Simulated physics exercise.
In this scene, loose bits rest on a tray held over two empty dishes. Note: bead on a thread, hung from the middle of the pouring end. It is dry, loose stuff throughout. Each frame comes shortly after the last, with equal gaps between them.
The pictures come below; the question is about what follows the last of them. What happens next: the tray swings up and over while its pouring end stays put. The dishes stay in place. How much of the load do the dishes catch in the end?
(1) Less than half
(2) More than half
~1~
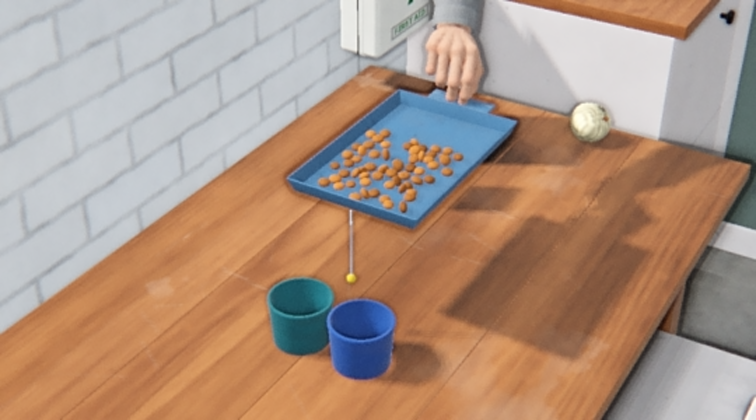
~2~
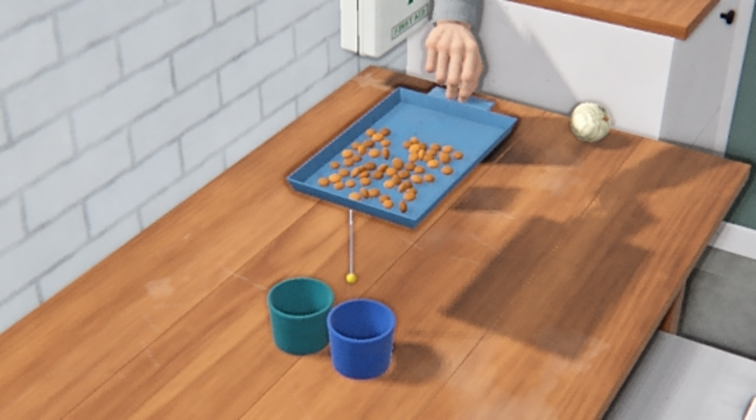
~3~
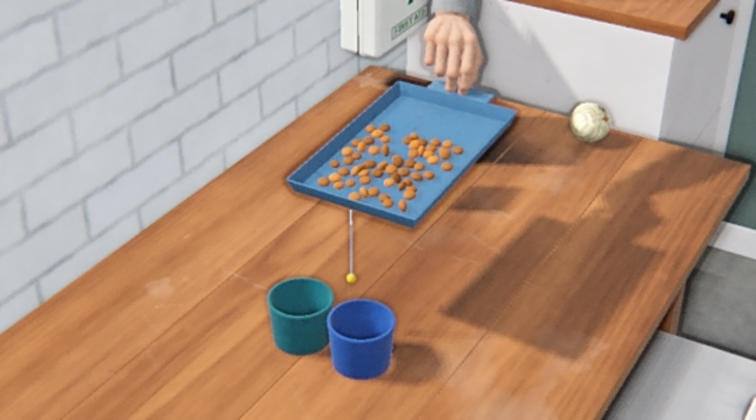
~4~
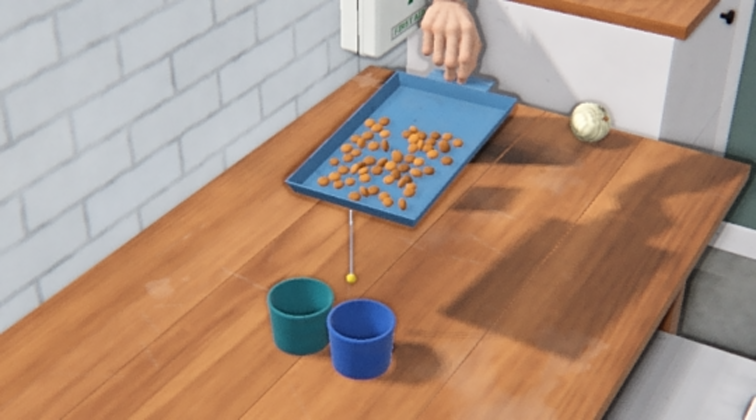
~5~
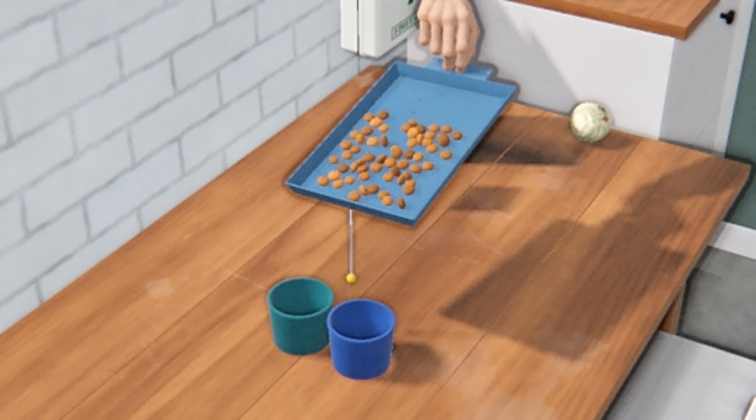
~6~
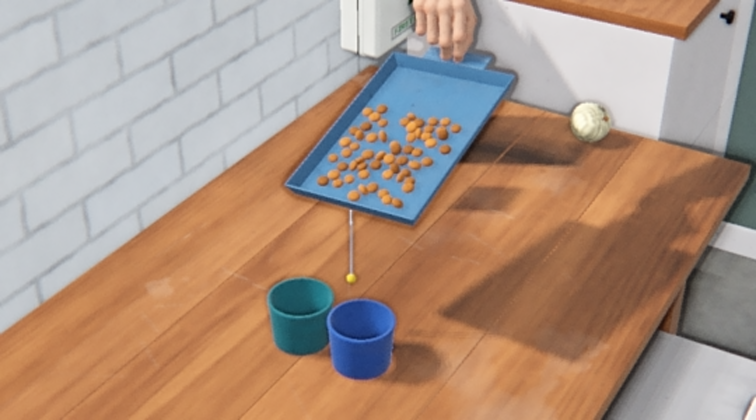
More than half (2).
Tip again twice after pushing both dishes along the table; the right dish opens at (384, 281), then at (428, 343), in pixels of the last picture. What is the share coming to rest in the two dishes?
Trial 1 0%, trial 2 10%.
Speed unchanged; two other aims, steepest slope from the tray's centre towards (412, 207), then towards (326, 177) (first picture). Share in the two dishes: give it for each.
In order: About 20, then 20 percent.
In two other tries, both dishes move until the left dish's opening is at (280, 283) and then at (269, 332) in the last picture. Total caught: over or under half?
The first place gets the greater share, the second a lesser share.
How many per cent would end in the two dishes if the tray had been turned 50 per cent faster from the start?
I'd put it near 60 per cent.
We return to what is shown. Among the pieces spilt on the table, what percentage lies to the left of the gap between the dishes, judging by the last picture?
Left portion: Around 90 %.
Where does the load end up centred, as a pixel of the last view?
It settles centred around (295, 329).
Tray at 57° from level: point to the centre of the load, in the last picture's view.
Somewhere about (339, 180).
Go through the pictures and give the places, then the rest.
In the first picture, corners of the pouring end (294, 177) and (414, 216), level; middle of the load (399, 166), bits of cat kibble; left dish (284, 331); right dish (344, 354); bead on its thread (351, 278).
In the second picture, corners of the pouring end (294, 177) and (413, 216), level; middle of the load (398, 165).
In the third picture, corners of the pouring end (294, 178) and (413, 215), tipped barely, lowest at the left corner; middle of the load (398, 162).
In the fourth picture, corners of the pouring end (293, 180) and (412, 215), tipped a little, lowest at the left corner; middle of the load (398, 158).
In the fifth picture, corners of the pouring end (293, 181) and (411, 214), tipped a little, lowest at the left corner; middle of the load (397, 154).
In the sixth picture, corners of the pouring end (292, 182) and (411, 214), tipped clearly, lowest at the left corner; middle of the load (396, 149); left dish (284, 331); right dish (344, 354).
Just after the last frame, tray tipped steeply; every one on the tray.
A moment on, tray tipped right over; roughly a third on the tray; just a few in the right dish; about a tenth in the left dish; about a tenth outside both; roughly a third in the air.
Further on, tray tipped past a quarter turn; about a tenth in the right dish; roughly half in the left dish; roughly a third outside both.
When it is over, tray tipped past a quarter turn; about a tenth in the right dish; roughly half in the left dish; roughly a third outside both.
